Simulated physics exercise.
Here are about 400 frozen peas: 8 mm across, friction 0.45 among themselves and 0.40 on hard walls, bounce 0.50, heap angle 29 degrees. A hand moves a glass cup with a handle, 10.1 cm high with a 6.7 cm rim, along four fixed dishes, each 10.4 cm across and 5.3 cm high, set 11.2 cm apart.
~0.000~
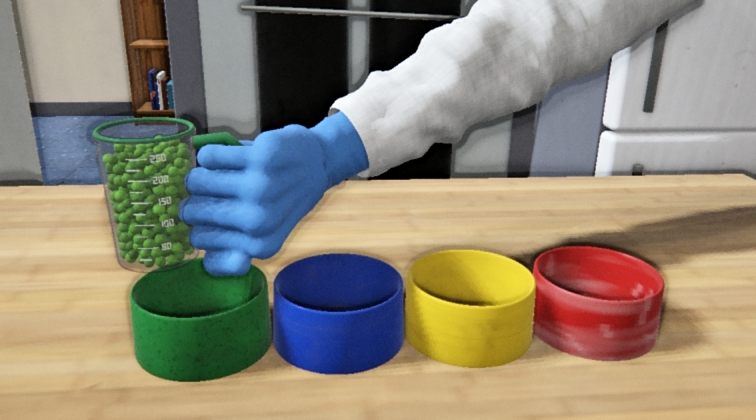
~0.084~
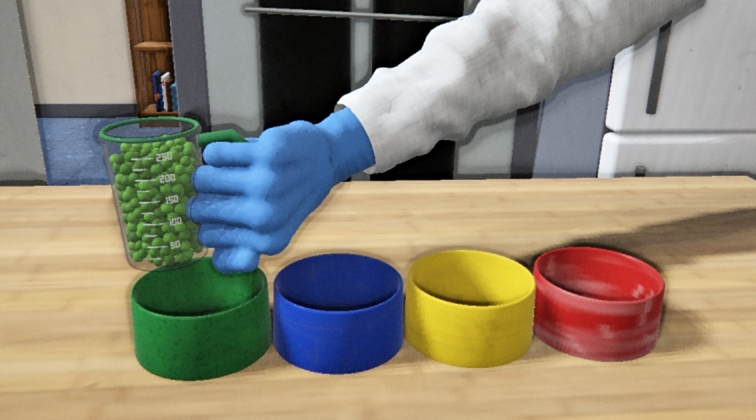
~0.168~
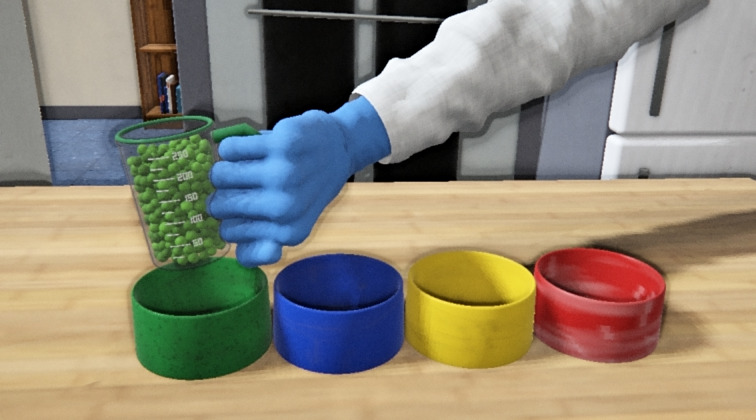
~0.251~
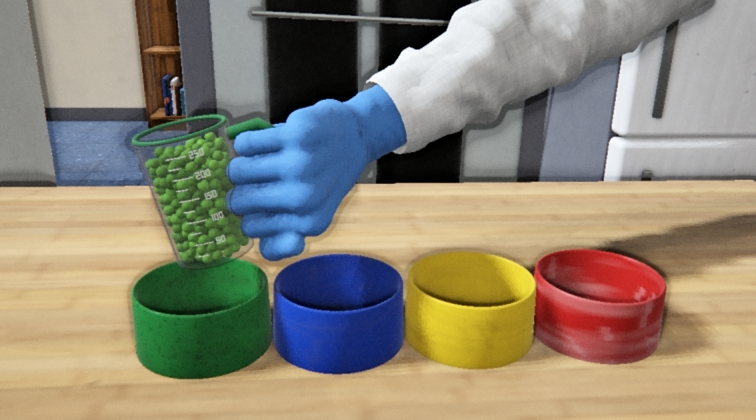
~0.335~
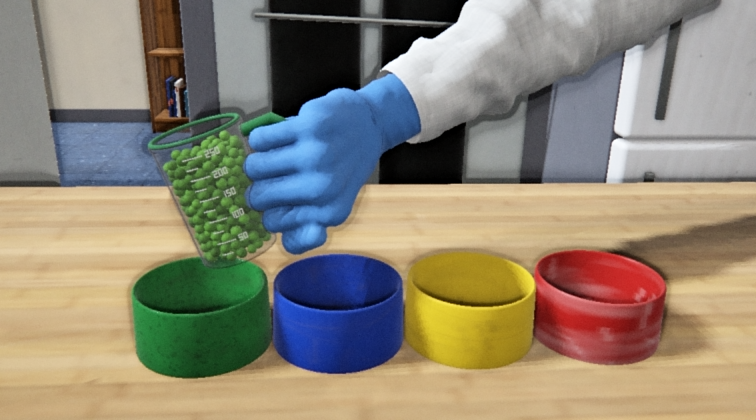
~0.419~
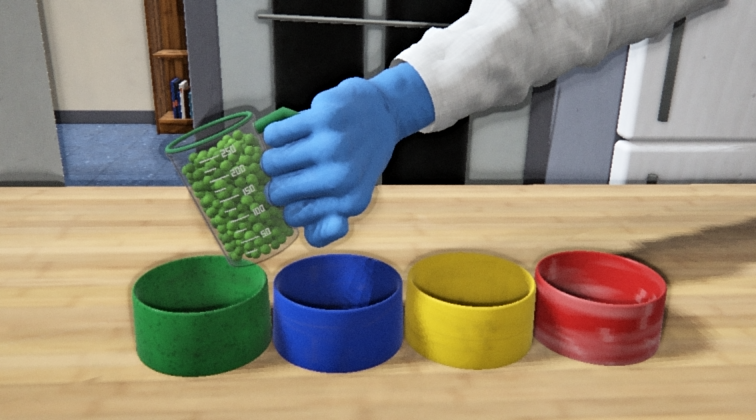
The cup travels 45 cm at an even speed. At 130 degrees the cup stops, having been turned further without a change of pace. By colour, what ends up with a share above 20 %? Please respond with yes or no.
Red dish yes, blue dish no, green dish no, yellow dish yes, counter no.
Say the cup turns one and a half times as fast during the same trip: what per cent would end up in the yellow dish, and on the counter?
Yellow 40; counter 10.
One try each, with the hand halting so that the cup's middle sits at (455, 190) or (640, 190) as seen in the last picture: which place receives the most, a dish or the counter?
First try: Blue; second try: Yellow.
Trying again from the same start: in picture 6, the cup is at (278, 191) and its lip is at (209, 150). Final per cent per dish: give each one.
The red dish keeps 100, the blue dish 0, the green dish 0 and the yellow dish 0.
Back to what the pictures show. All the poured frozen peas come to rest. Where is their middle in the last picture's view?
When it all comes to rest, the middle is near (492, 318).
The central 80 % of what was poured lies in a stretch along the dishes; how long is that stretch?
14 cm.
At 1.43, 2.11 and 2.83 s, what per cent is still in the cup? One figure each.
In order, near 100 %, 30 % and 0 %.
After 1.43 s, tilt 82 degrees; cup holds 100 %.
After 2.11 s, tilt 122 degrees; cup holds 30 %, red 5 %, blue 5 %, yellow 55 %.
Then, at 2.83 s, tilt 130 degrees; cup holds 0 %, red 30 %, blue 5 %, yellow 60 %.
In the end, at 3.1 s, red 30 %, blue 5 %, green 0 %, yellow 60 %, counter 5 %.
